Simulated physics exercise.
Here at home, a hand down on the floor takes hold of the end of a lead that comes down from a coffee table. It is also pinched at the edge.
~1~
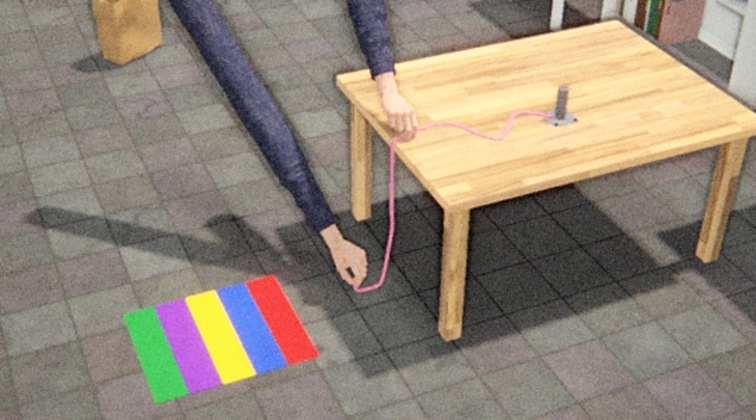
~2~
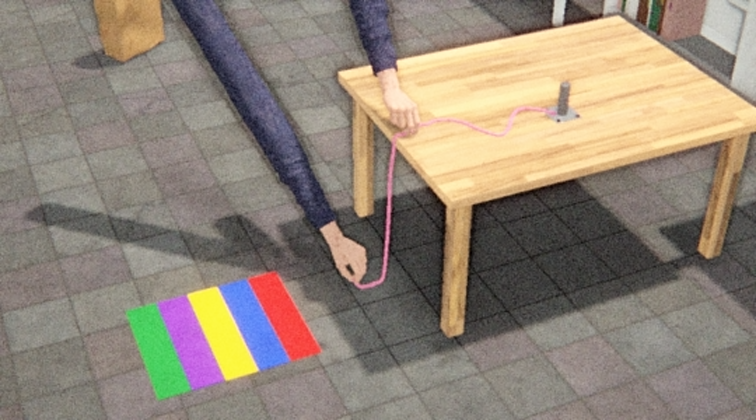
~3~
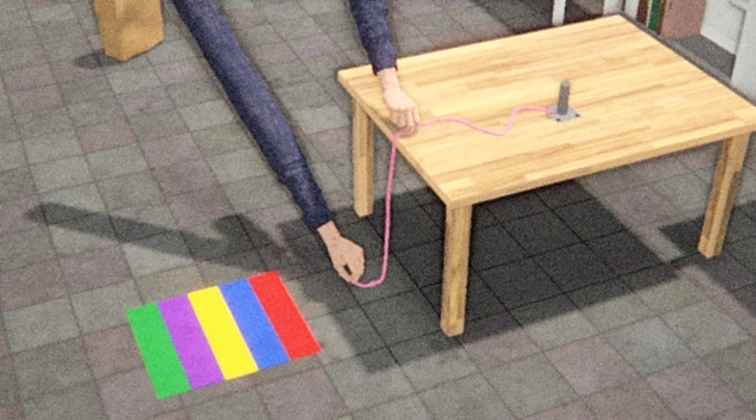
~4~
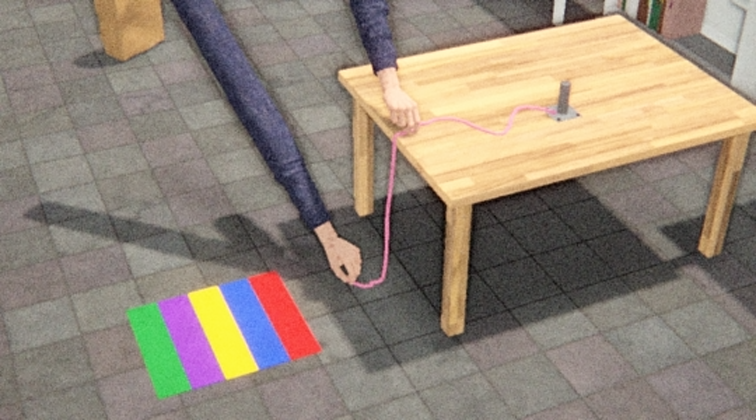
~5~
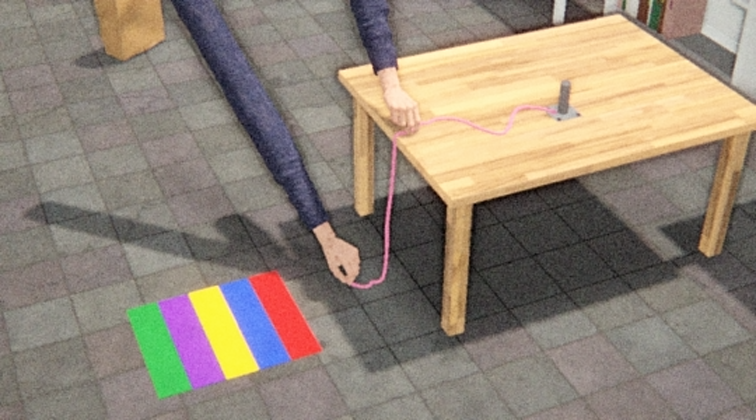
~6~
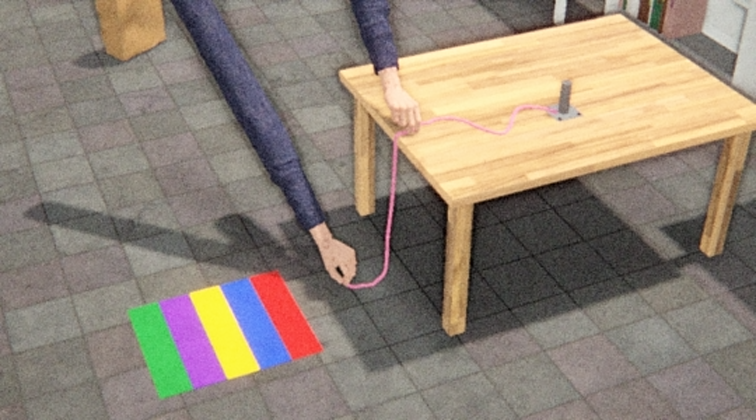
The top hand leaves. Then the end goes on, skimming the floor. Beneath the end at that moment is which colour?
Beneath it is purple.
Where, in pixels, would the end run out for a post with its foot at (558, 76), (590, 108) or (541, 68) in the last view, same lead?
Pixels, try by try: About (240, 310), (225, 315), (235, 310).
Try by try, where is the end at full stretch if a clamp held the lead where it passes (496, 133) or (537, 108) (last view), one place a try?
The spots come out as (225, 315) and (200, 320), in that order.
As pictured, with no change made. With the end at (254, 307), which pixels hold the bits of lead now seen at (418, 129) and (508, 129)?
Around (397, 172) and (480, 129).
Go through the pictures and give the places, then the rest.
End (354, 283); red (296, 344); blue (264, 354); yellow (232, 363); purple (199, 372); green (166, 382), in the first picture.
End (354, 280); lead through (524, 109) (494, 135) (433, 122) (393, 156) (389, 213) (385, 267), in the second picture.
End (352, 280), in the third picture.
End (349, 281); lead through (524, 108) (495, 134) (433, 121) (394, 154) (388, 213) (385, 266), in the fourth picture.
End (347, 281), in the fifth picture.
End (344, 282); lead through (526, 107) (496, 133) (434, 120) (395, 154) (391, 212) (386, 266), in the sixth picture.
A little later, end near (254, 307); over blue.
Next, end near (213, 318); over yellow.
When it is tight, end near (189, 325); over purple. Over purple.
